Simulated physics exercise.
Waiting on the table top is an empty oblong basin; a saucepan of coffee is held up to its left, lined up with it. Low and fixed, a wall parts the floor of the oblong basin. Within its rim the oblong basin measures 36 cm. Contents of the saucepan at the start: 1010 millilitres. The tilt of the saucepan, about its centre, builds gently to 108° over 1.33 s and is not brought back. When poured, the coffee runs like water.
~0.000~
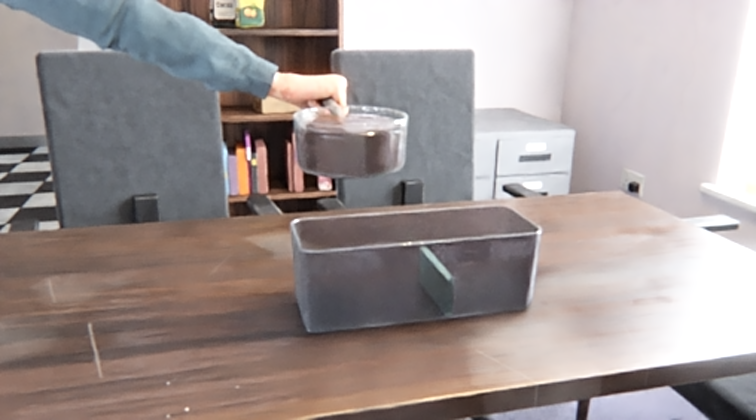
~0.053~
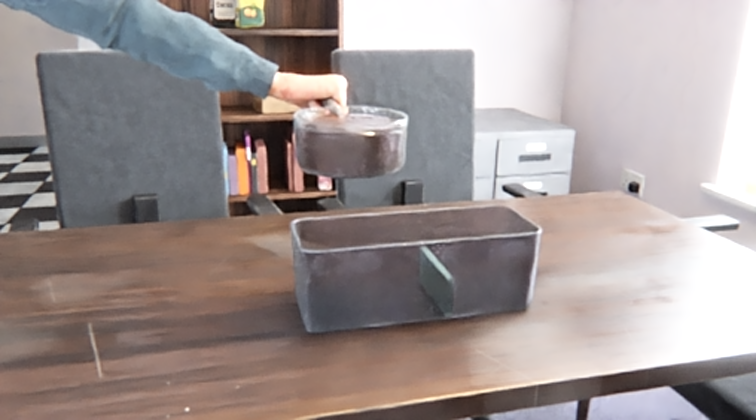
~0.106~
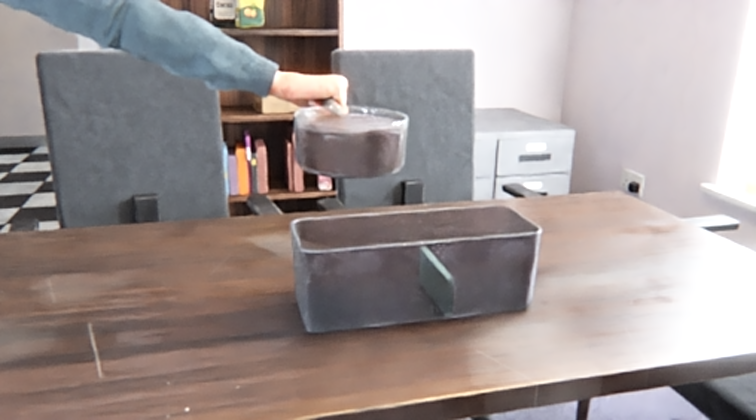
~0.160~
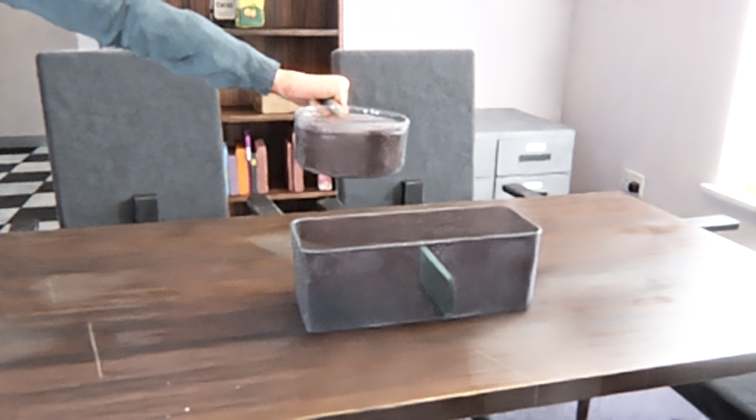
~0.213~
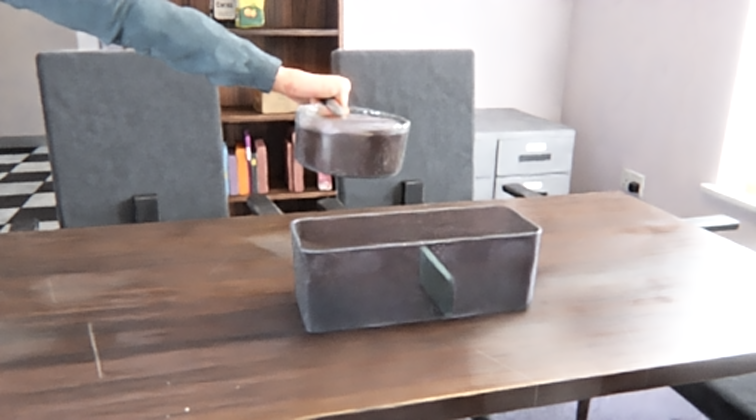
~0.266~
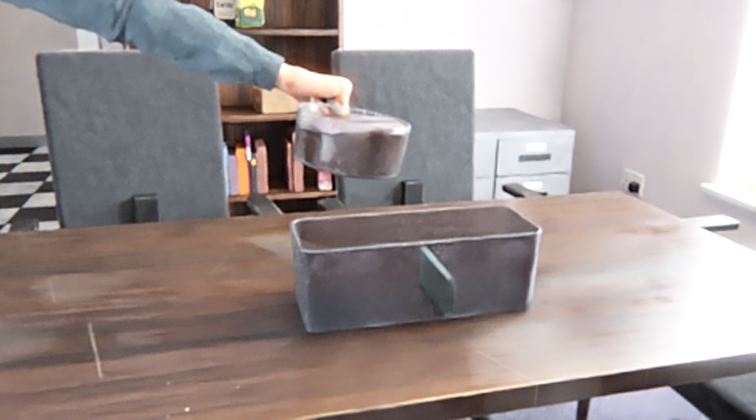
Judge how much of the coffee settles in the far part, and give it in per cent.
Some 61 per cent settles in the far part.
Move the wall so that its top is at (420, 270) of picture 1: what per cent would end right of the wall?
Estimate: About 75 percent.
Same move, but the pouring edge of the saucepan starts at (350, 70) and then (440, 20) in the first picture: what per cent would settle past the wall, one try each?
Near 0 in a hundred on the first go and near 85 in a hundred on the second.
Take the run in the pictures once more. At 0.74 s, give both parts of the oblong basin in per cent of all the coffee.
Left: Around 4. Right: Around 16.
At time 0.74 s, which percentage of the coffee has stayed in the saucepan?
50 %.
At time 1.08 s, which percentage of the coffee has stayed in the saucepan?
Remaining share: Approx. 8 %.
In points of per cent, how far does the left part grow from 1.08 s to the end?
About 14 percent, give or take.
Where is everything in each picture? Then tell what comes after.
The first picture shows tilt 0°; pouring edge (404, 115); surface from (296, 125) to (401, 121); the oblong basin's rim runs from (296, 236) to (525, 219); the wall's top is at (436, 263).
The second picture shows tilt 0°; pouring edge (404, 116); surface from (296, 125) to (401, 122).
The third picture shows tilt 2°; pouring edge (405, 117); surface from (297, 124) to (402, 122).
The fourth picture shows tilt 4°; pouring edge (405, 119); surface from (297, 125) to (402, 122).
The fifth picture shows tilt 7°; pouring edge (406, 122); surface from (298, 124) to (403, 123).
The sixth picture shows tilt 10°; pouring edge (407, 125); surface from (298, 125) to (404, 123).
After 0.74 s the tilt is 63° and 50 per cent is still to pour, 4 is left of the wall and 15 right of it.
After 1.08 s the tilt is 99° and 8 per cent is still to pour, 26 is left of the wall and 60 right of it.
After 1.44 s the tilt is 108° and 0 per cent is still to pour, 38 is left of the wall and 61 right of it.
After 1.83 s the tilt is 108° and 0 per cent is still to pour, 39 is left of the wall and 61 right of it.
In the end 39 per cent lies left of the wall, 61 right of it and 0 outside.
